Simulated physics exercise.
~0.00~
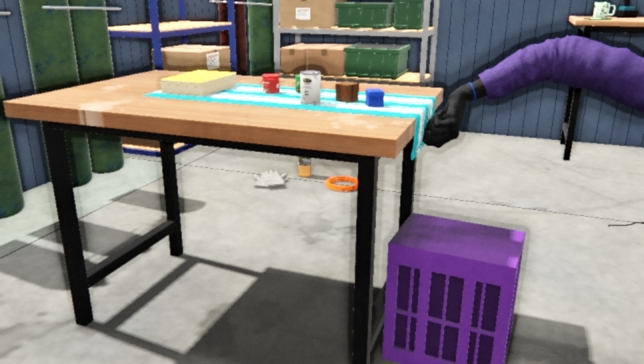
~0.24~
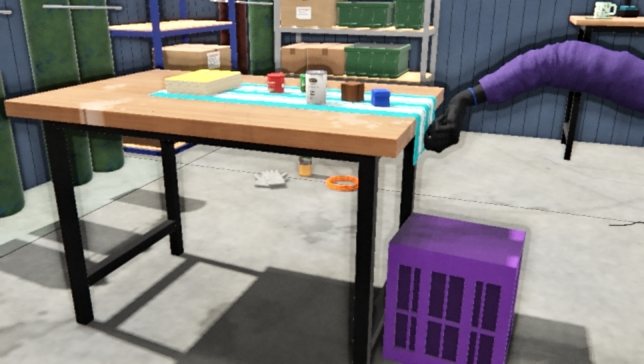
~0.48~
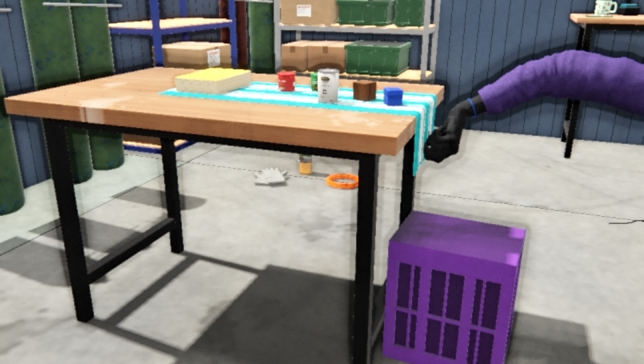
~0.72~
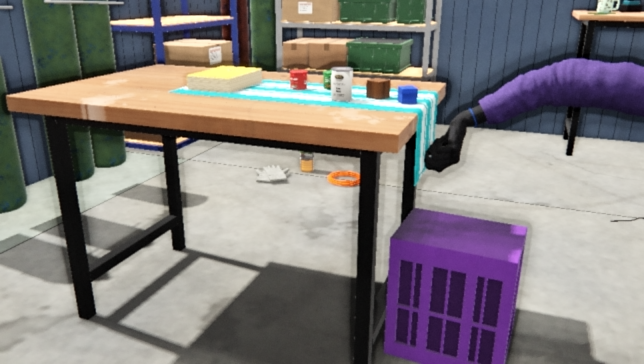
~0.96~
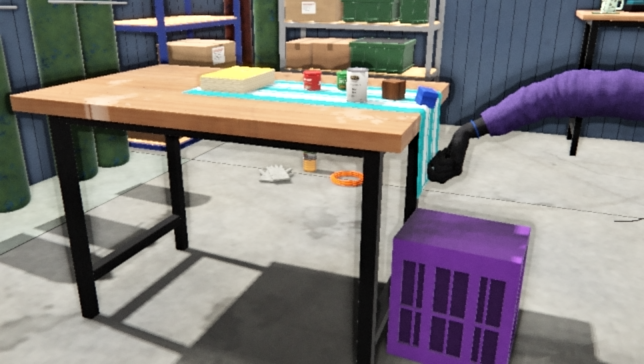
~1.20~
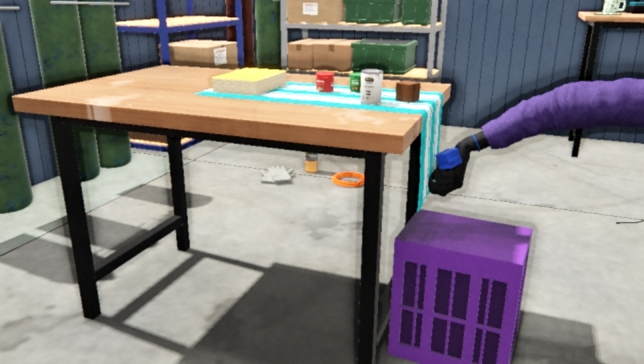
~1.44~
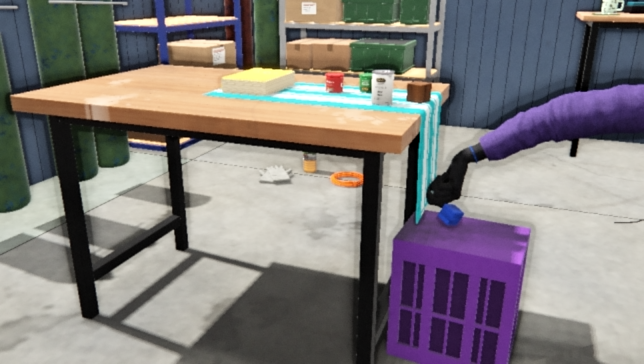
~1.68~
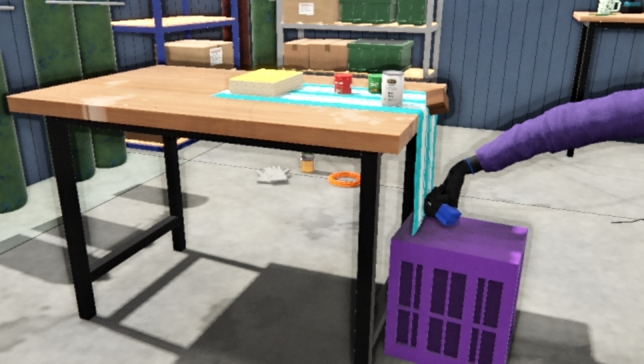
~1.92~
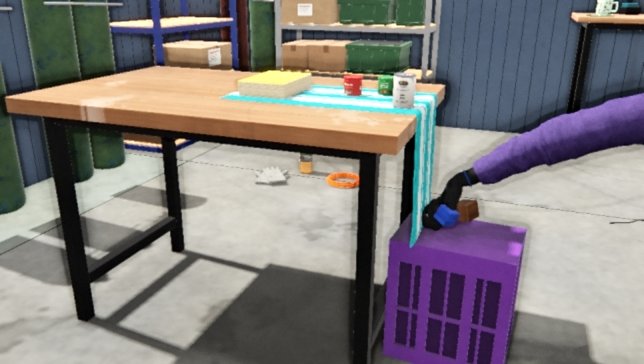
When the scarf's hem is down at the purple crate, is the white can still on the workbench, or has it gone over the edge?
The white can is still standing on the workbench. Only two things have gone over the edge, the blue block and the brown one.
